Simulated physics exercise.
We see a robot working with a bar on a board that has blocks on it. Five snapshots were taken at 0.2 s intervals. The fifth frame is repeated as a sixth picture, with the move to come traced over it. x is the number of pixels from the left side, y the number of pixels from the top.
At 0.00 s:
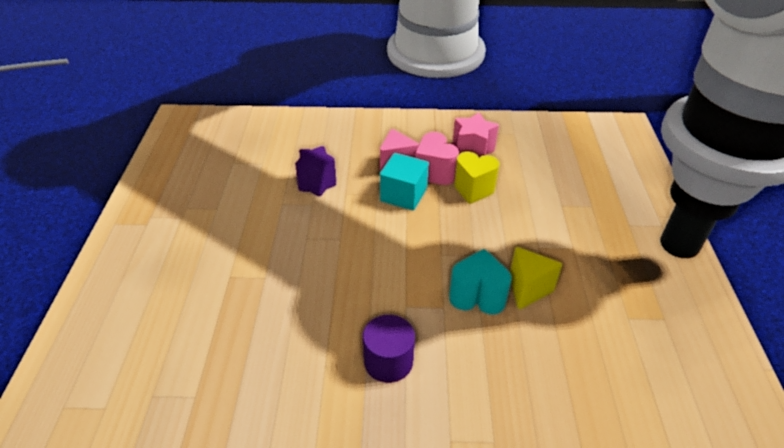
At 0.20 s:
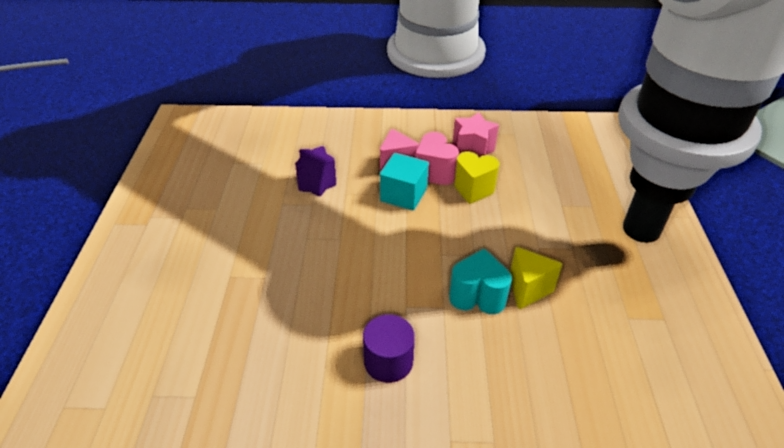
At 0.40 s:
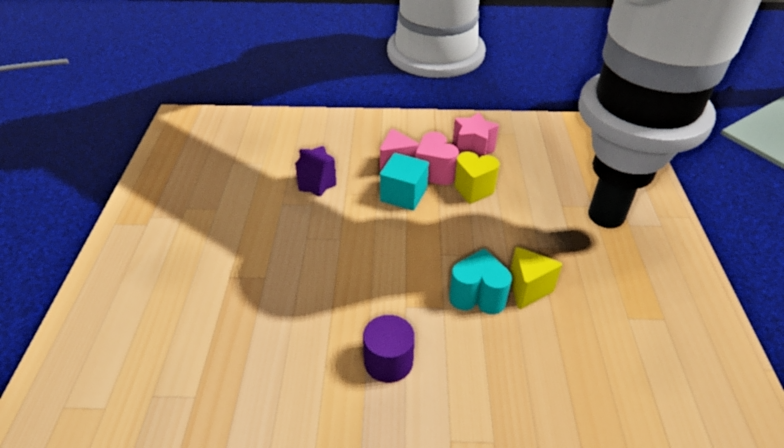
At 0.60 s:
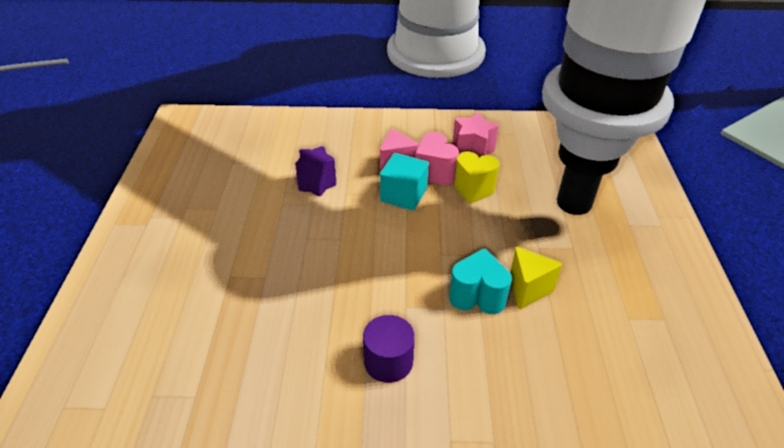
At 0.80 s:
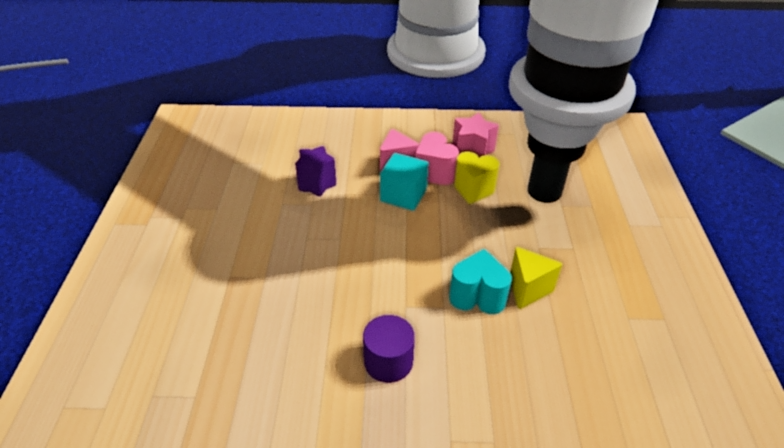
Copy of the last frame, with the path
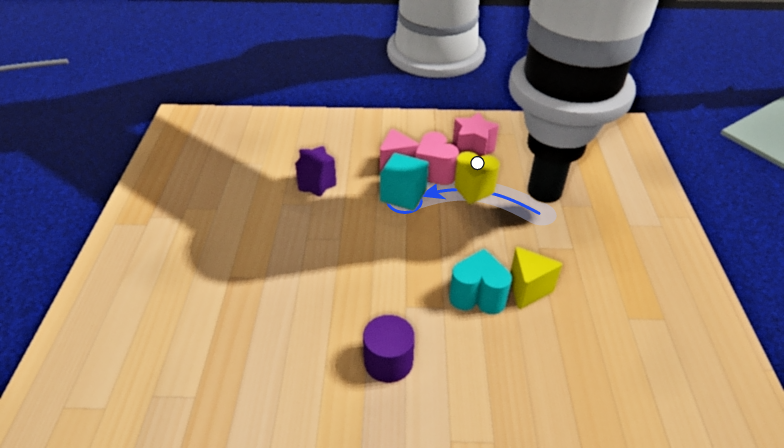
The clip shows a robot arm with a dark bar moving steadily left and slightly away over the right side of a wooden board, nearing a yellow heart-shaped block, while the pink, turquoise, yellow and purple blocks stay still.
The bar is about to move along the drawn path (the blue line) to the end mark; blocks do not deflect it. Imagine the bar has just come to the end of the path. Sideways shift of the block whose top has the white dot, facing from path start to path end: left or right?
Goes left.
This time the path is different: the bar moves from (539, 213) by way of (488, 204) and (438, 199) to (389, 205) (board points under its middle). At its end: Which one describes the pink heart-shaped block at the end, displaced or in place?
The pink heart-shaped block moves.
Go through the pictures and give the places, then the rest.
Bar tip (679, 247); block tops, purple star block (314, 157); pink triangle (397, 140); turquoise four-sided block (404, 168); pink heart-shaped block (437, 146); yellow heart-shaped block (477, 163), in the first frame.
Bar (641, 232); blocks unchanged, in the second frame.
Bar (606, 218); blocks unchanged, in the third frame.
Bar (574, 205); blocks unchanged, in the fourth frame.
Bar (544, 193); purple star block (314, 157); pink triangle (397, 140); turquoise four-sided block (404, 168); pink heart-shaped block (437, 146); yellow heart-shaped block (477, 163), in the fifth frame.
Path on the board, from (539, 213) over (495, 194) and (448, 190) to (404, 201); the dot is on the yellow heart-shaped block.
What follows on the original path. One third of the way, bar (499, 174); pink triangle (390, 138), turned 15° anticlockwise; pink heart-shaped block (428, 144), turned 20° clockwise; yellow heart-shaped block (464, 162), turned 15° anticlockwise.
Two thirds of the way, bar (450, 170); pink triangle (384, 133), turned 50° anticlockwise; turquoise four-sided block (377, 169); pink heart-shaped block (413, 143), turned 80° clockwise; yellow heart-shaped block (419, 167), turned 65° anticlockwise.
At the end, bar (405, 181); purple star block in place; pink triangle (384, 133), turned 50° anticlockwise; turquoise four-sided block (339, 171), turned 10° clockwise; pink heart-shaped block (411, 143), turned 90° clockwise; yellow heart-shaped block (373, 179), turned 70° anticlockwise.
